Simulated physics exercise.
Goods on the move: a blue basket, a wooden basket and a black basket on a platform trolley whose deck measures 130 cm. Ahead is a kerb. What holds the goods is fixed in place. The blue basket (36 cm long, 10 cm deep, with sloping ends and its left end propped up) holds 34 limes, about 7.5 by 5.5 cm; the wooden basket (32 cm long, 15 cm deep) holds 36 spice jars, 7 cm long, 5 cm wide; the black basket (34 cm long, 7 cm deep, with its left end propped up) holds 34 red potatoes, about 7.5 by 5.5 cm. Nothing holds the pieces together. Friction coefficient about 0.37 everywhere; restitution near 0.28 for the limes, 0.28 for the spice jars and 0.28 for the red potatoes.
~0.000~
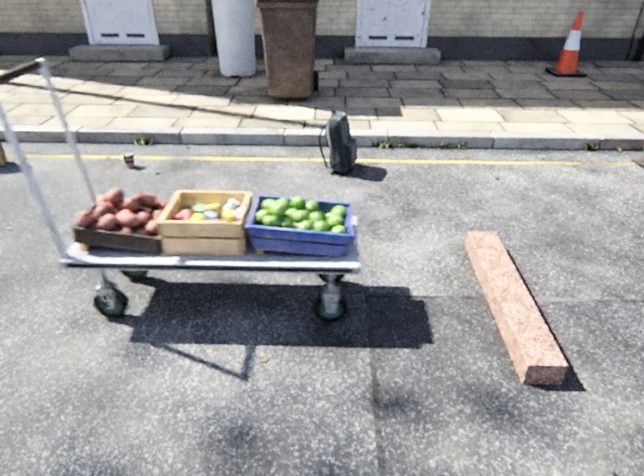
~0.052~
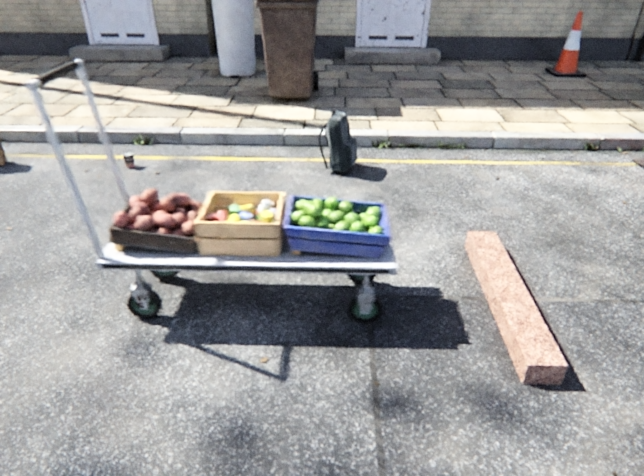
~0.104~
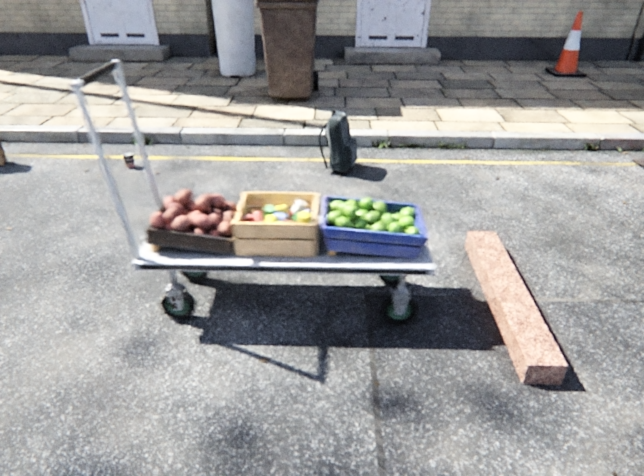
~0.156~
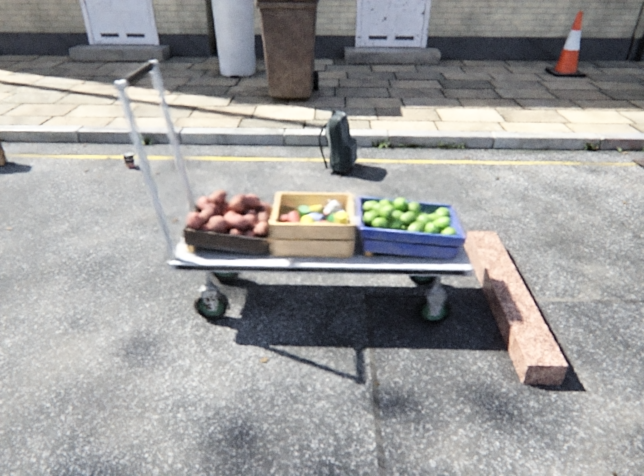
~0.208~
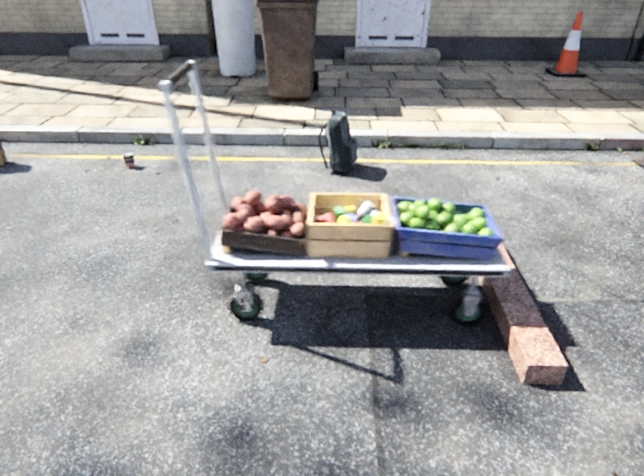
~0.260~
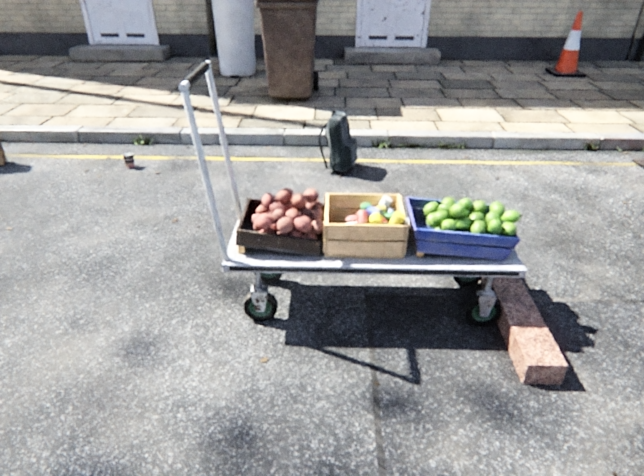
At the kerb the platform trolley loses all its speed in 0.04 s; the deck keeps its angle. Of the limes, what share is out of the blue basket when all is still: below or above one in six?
Out of the blue basket go over a sixth of the limes.
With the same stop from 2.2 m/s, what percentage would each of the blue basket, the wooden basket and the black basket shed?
In that case blue basket 20, wooden basket 0, black basket 20 per cent.
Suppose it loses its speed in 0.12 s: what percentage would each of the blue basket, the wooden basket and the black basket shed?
Then blue basket 20, wooden basket 10, black basket 30 per cent.
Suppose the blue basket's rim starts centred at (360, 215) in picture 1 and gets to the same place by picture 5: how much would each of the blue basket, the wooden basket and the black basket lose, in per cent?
Then blue basket 0, wooden basket 0, black basket 10 per cent.
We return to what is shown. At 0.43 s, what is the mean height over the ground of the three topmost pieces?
Roughly 72 cm.
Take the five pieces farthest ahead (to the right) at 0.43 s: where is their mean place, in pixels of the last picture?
Around (554, 195).
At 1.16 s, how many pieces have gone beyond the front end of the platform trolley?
Roughly 12.
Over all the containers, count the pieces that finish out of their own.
Some 25 pieces.
After 0.31 s, blue basket 32 in, 2 out, wooden basket 36 in, 0 out and black basket 30 in, 4 out.
After 0.43 s, blue basket 25 in, 9 out, wooden basket 35 in, 1 out and black basket 25 in, 9 out.
After 0.66 s, blue basket 23 in, 11 out, wooden basket 33 in, 3 out and black basket 23 in, 11 out.
Outcome (at 1.16 s), blue basket 23 in, 11 out, wooden basket 33 in, 3 out and black basket 23 in, 11 out. Asked share, 11 of 34, 32 per cent.
